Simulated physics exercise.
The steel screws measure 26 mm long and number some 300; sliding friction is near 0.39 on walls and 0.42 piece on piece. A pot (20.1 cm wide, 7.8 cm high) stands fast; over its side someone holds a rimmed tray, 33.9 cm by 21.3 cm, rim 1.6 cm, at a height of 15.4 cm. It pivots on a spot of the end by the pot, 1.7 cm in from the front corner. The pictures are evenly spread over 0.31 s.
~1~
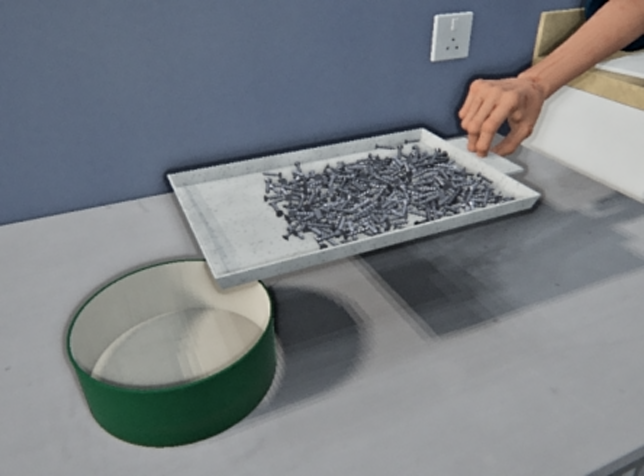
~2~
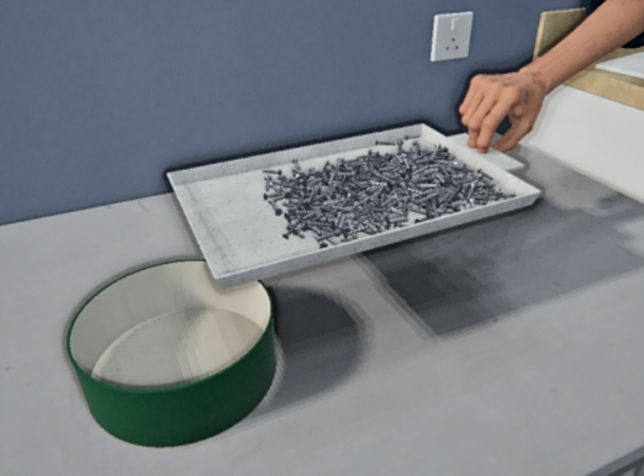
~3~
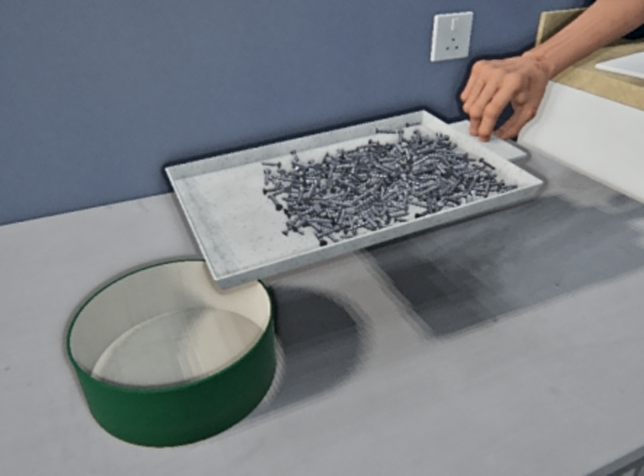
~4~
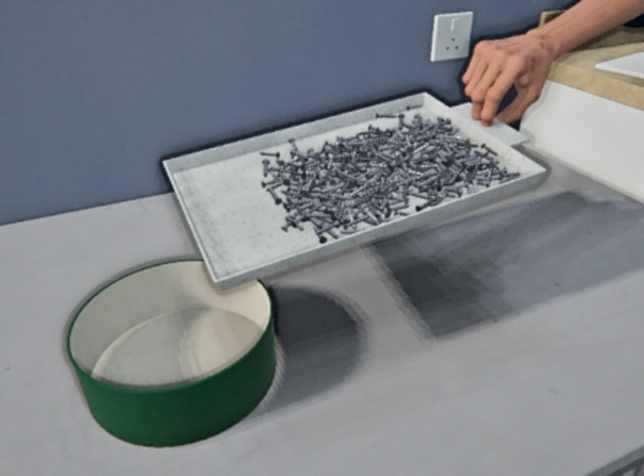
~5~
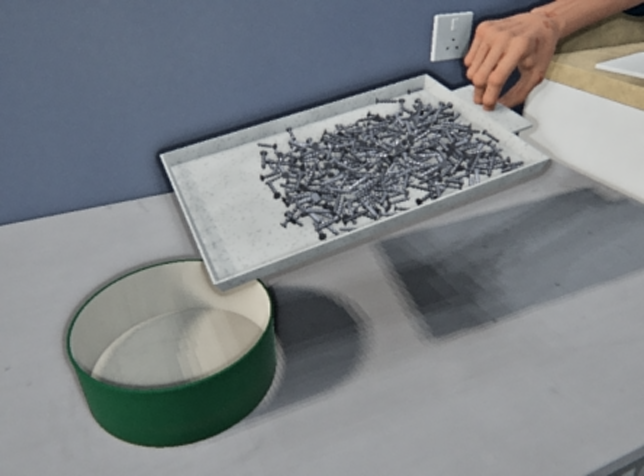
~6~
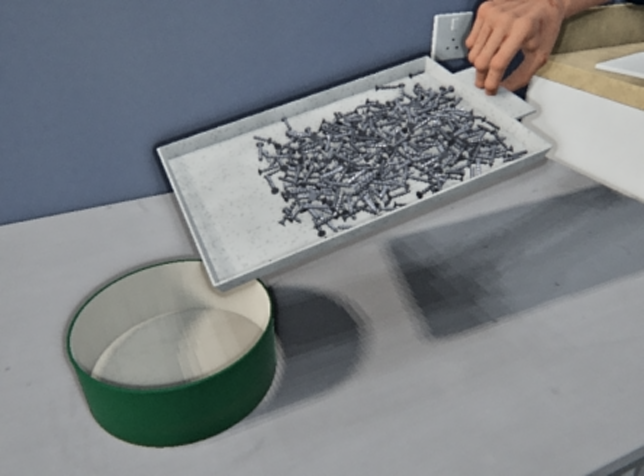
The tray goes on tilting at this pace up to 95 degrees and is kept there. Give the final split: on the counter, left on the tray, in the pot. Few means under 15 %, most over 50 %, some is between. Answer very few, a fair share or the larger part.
Counter the larger part, tray very few, pot a fair share.
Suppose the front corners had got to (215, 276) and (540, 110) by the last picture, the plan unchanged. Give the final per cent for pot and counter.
Pot 85, counter 15.
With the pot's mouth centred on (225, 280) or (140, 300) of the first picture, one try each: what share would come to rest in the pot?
About 0 and 0 per cent.
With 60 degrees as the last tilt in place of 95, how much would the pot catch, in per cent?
In that case some 25 per cent.
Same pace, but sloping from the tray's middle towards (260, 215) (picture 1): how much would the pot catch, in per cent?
About 75 per cent.
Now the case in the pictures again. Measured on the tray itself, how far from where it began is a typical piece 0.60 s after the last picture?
Some 13 cm.
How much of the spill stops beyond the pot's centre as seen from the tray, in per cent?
About 50 per cent.
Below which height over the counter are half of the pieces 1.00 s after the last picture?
Roughly 2 cm.
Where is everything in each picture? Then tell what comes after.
The first picture shows tray tilt 0 degrees, front corners at (220, 273) and (533, 193); middle of the pieces at (379, 187); pot at (174, 315).
The second picture shows tray tilt 1 degrees, front corners at (220, 274) and (534, 190); middle of the pieces at (379, 184).
The third picture shows tray tilt 4 degrees, front corners at (220, 275) and (536, 181), lowest corner left front; middle of the pieces at (380, 176).
The fourth picture shows tray tilt 8 degrees, front corners at (219, 276) and (539, 169), lowest corner left front; middle of the pieces at (380, 166).
The fifth picture shows tray tilt 12 degrees, front corners at (219, 278) and (542, 157), lowest corner left front; middle of the pieces at (379, 156).
The sixth picture shows tray tilt 15 degrees, front corners at (218, 280) and (545, 145), lowest corner left front; middle of the pieces at (379, 146); pot at (174, 315).
Then, 0.60 s after the last picture, tilt 53 degrees; the tray holds 95 %, the pot 0 %.
Then, 1.00 s after the last picture, tilt 78 degrees; the tray holds 20 %, the pot 15 %.
Then, 1.49 s after the last picture, tilt 95 degrees; the tray holds 0 %, the pot 25 %.
In the end, counter 75 %, tray 0 %, pot 25 %.
